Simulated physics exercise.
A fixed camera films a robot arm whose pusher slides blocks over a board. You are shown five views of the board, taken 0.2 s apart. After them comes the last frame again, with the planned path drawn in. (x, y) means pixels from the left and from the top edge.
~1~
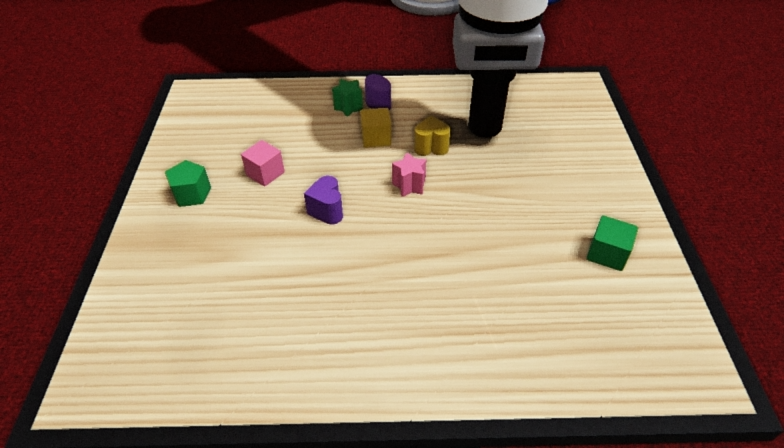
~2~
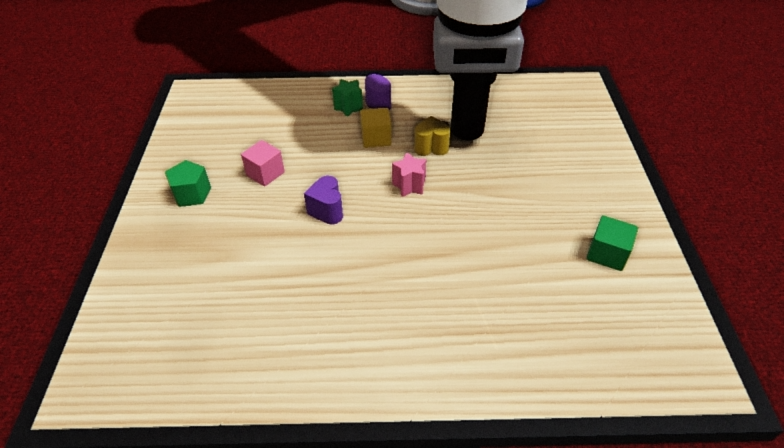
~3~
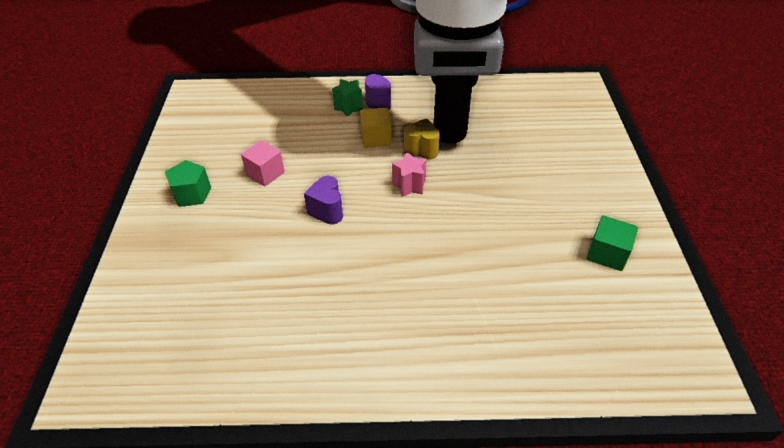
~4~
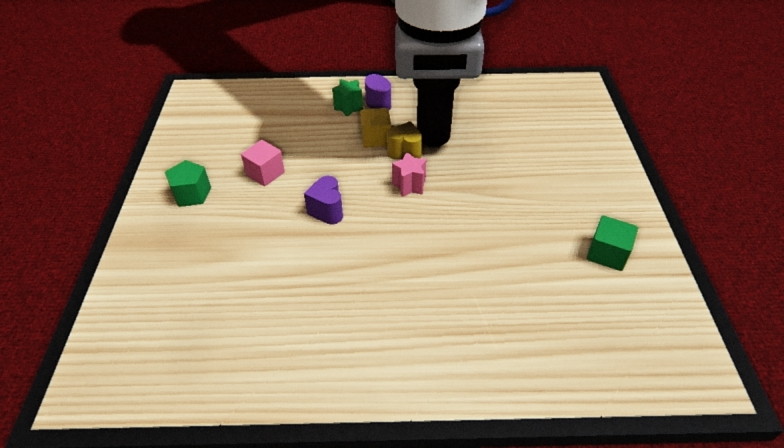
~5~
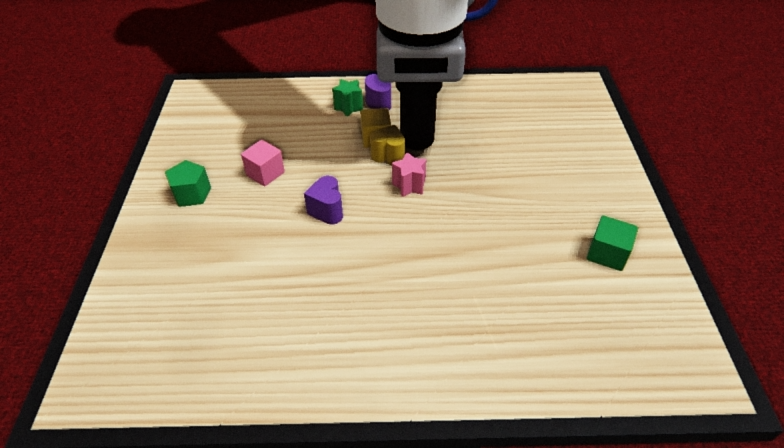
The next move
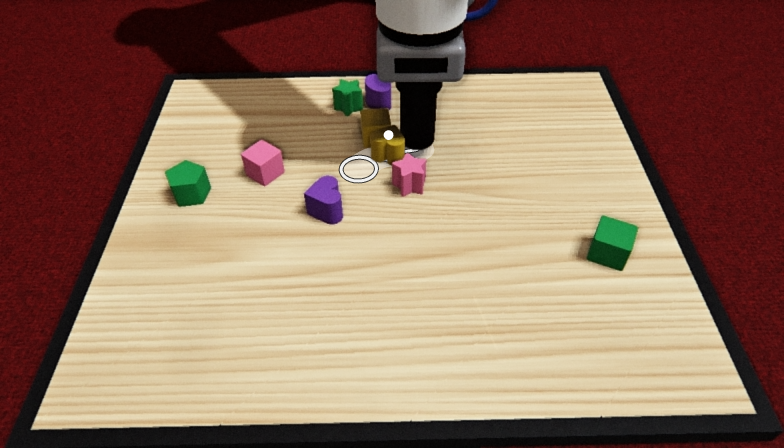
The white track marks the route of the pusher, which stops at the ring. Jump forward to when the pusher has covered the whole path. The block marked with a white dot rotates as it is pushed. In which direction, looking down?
Viewed from above: Clockwise.
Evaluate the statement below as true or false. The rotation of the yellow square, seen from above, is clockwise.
True
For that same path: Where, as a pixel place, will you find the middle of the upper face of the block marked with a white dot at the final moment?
Around pixel (325, 151).
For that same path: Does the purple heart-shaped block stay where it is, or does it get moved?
That block is not shifted.
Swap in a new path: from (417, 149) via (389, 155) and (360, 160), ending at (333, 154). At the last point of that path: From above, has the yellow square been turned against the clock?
My answer is no.
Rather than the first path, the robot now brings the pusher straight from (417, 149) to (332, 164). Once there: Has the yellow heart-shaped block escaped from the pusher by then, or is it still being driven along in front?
That block remains ahead.
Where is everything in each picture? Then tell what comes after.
The first frame shows pusher tip at (485, 129); block tops, purple heart-shaped block at (325, 190); yellow square at (376, 117); yellow heart-shaped block at (432, 127); pink star-shaped block at (410, 164).
The second frame shows pusher at (467, 131); blocks unchanged.
The third frame shows pusher at (450, 134); yellow heart-shaped block at (423, 129).
The fourth frame shows pusher at (433, 137); yellow heart-shaped block at (405, 132).
The fifth frame shows pusher at (417, 141); purple heart-shaped block at (325, 190); yellow square at (376, 117); yellow heart-shaped block at (389, 135); pink star-shaped block at (410, 164).
Path on the board, from (417, 149) via (396, 153) and (375, 158), ending at (359, 169); the dot is on the yellow heart-shaped block.
What follows on the original path. Halfway along, pusher at (385, 146); yellow square at (366, 115), turned 35° clockwise; yellow heart-shaped block at (355, 141).
At the end, pusher at (358, 160); purple heart-shaped block in place; yellow square at (363, 116), turned 45° clockwise; yellow heart-shaped block at (325, 151), turned 25° clockwise; pink star-shaped block in place.
